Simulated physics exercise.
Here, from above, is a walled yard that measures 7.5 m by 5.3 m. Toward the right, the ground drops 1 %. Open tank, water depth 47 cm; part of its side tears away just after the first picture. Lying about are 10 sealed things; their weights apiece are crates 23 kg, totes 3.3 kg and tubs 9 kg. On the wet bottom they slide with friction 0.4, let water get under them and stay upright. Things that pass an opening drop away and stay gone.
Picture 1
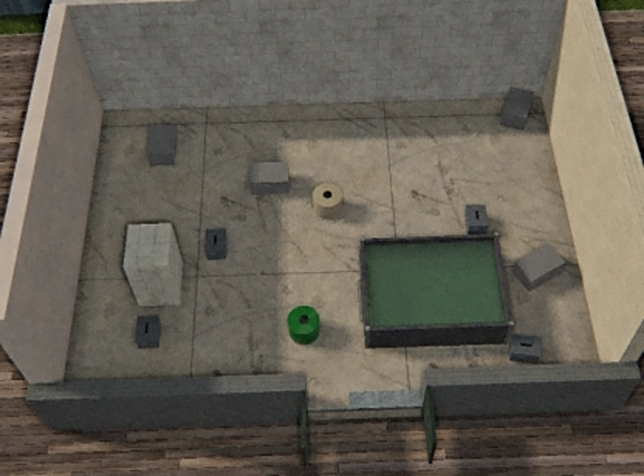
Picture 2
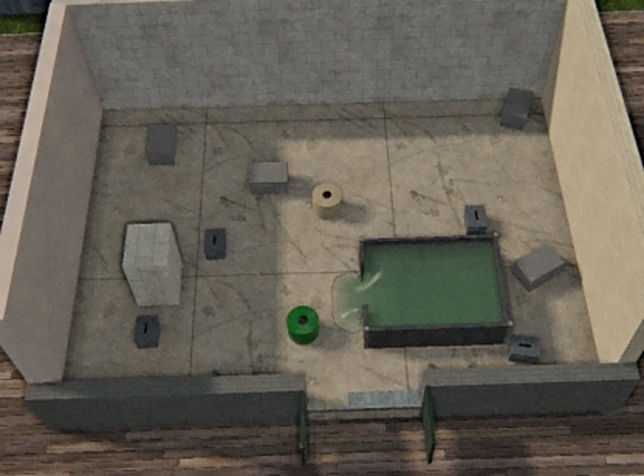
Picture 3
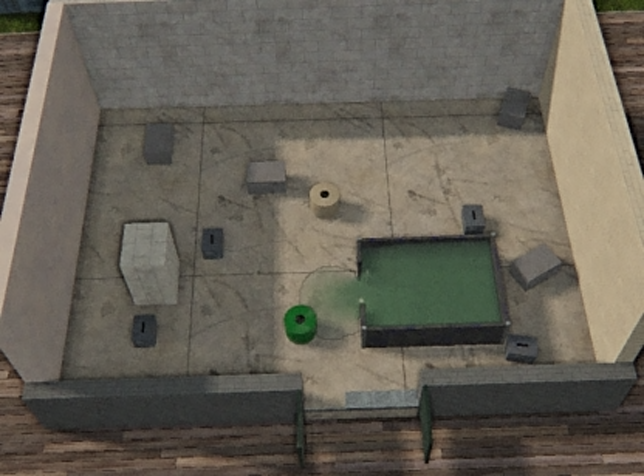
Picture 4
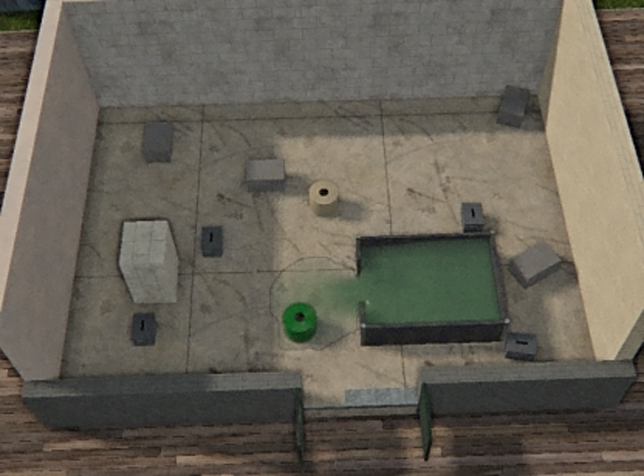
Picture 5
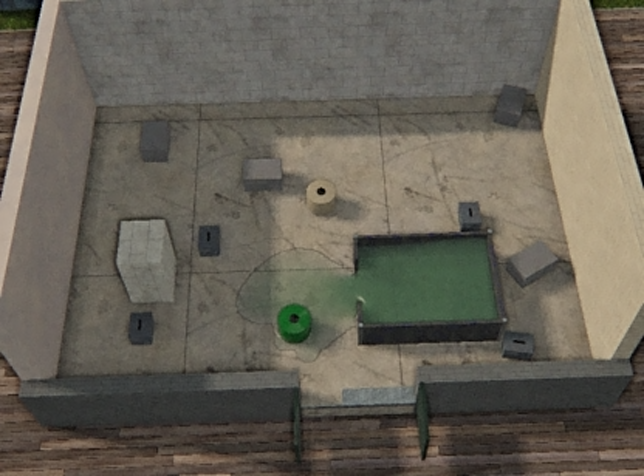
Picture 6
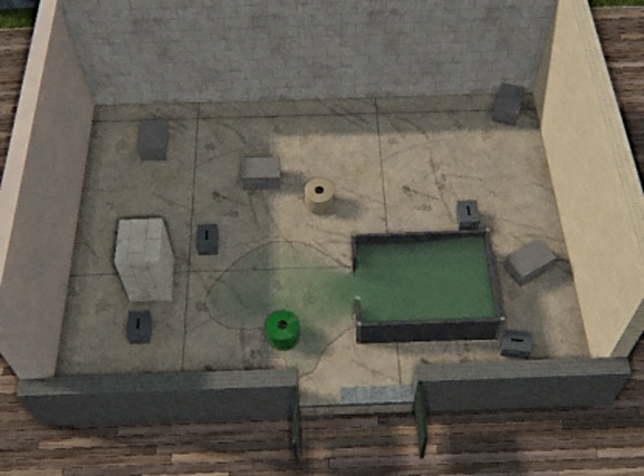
In a walled yard, part of the left side of a tank of green water tore open, and water spread leftward across the floor, nudging the green tub a little to the left.
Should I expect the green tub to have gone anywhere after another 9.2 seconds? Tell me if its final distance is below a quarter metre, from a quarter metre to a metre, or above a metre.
Its final distance is above a metre.
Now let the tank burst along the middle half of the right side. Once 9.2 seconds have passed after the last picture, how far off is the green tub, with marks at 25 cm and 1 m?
Had it gone that way, the green tub would sit tight.
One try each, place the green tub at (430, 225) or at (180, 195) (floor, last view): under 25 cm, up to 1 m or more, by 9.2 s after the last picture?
Nearly still; swept far.
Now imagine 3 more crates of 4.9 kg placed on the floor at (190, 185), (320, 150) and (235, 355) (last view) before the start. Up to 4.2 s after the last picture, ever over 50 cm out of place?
Result, in listed order: Exceeded / not exceeded / exceeded.
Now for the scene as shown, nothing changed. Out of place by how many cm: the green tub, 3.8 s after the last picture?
250 cm, give or take.
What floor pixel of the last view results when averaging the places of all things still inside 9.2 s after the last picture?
Around (318, 198).
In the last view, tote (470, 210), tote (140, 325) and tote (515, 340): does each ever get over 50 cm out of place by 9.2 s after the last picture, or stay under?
Taking them in order: Fell shy, exceeded and fell shy.
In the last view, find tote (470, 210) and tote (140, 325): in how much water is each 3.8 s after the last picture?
Some 0 cm at the first, some 9 cm at the second.
Then, 1.2 s after the last picture the green tub is near (181, 361), 1.7 m from its start, aground; 0 of 10 are out; 0 afloat.
Then, 3.8 s after the last picture the green tub is near (122, 314), 2.4 m from its start, afloat; 0 of 10 are out; 3 afloat.
Then, 6.2 s after the last picture the green tub is near (113, 301), 2.6 m from its start, afloat; 0 of 10 are out; 3 afloat.
Then, 9.2 s after the last picture the green tub is near (106, 283), 2.8 m from its start, aground; 0 of 10 are out; 2 afloat.
